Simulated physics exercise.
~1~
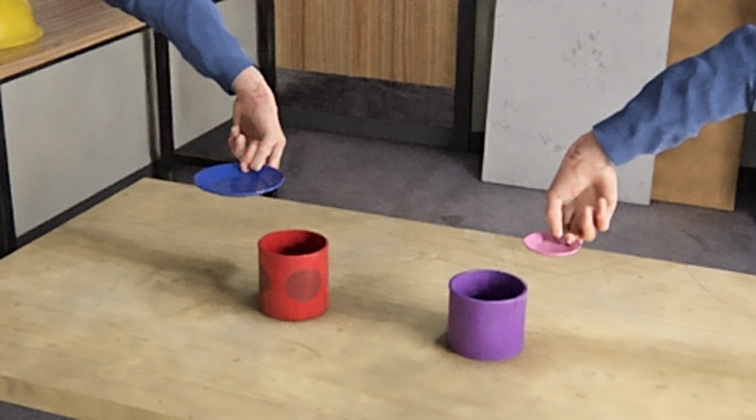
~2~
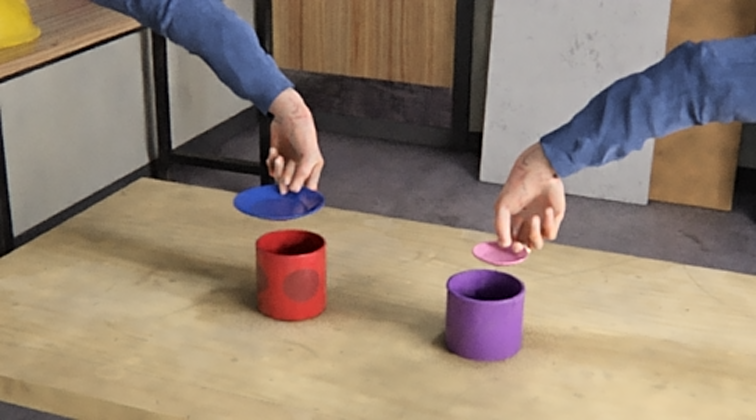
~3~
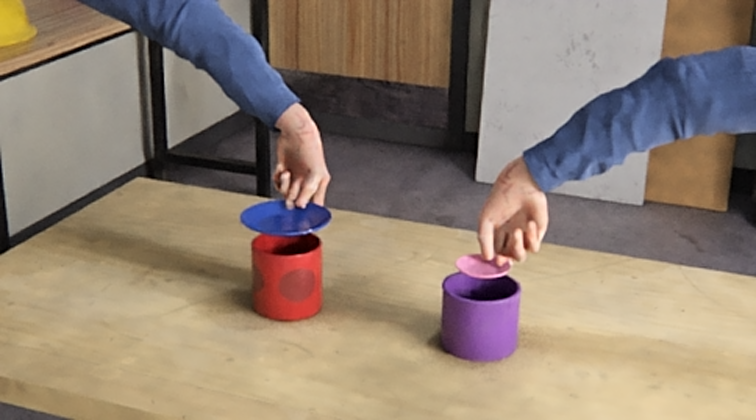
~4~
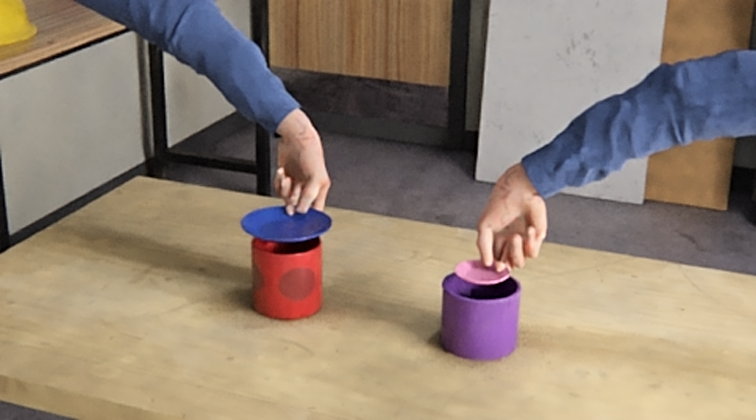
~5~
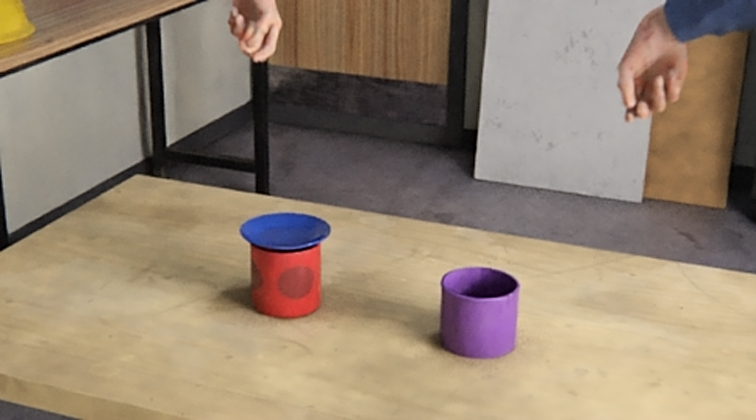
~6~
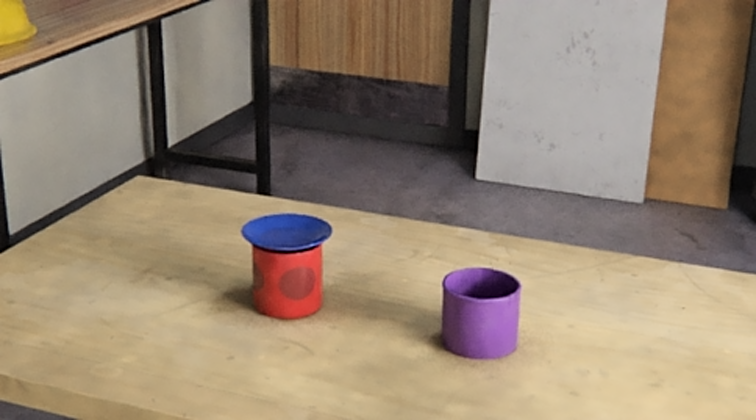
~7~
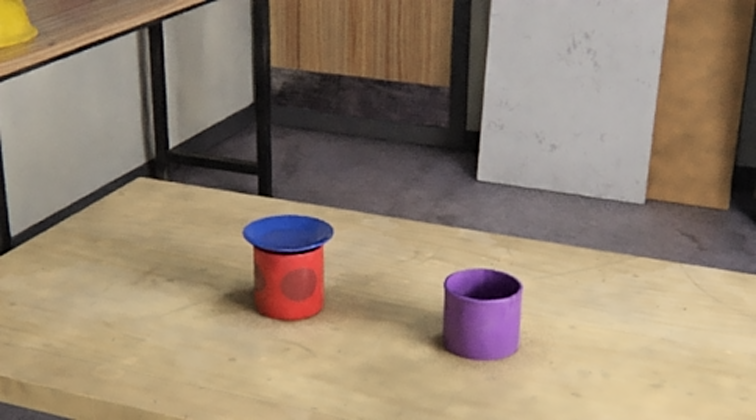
In this clip, two hands lower a blue saucer over a red mug and a small pink saucer over a purple beaker, then let go and withdraw, leaving the blue saucer resting on the rim while the pink one drops inside out of view.
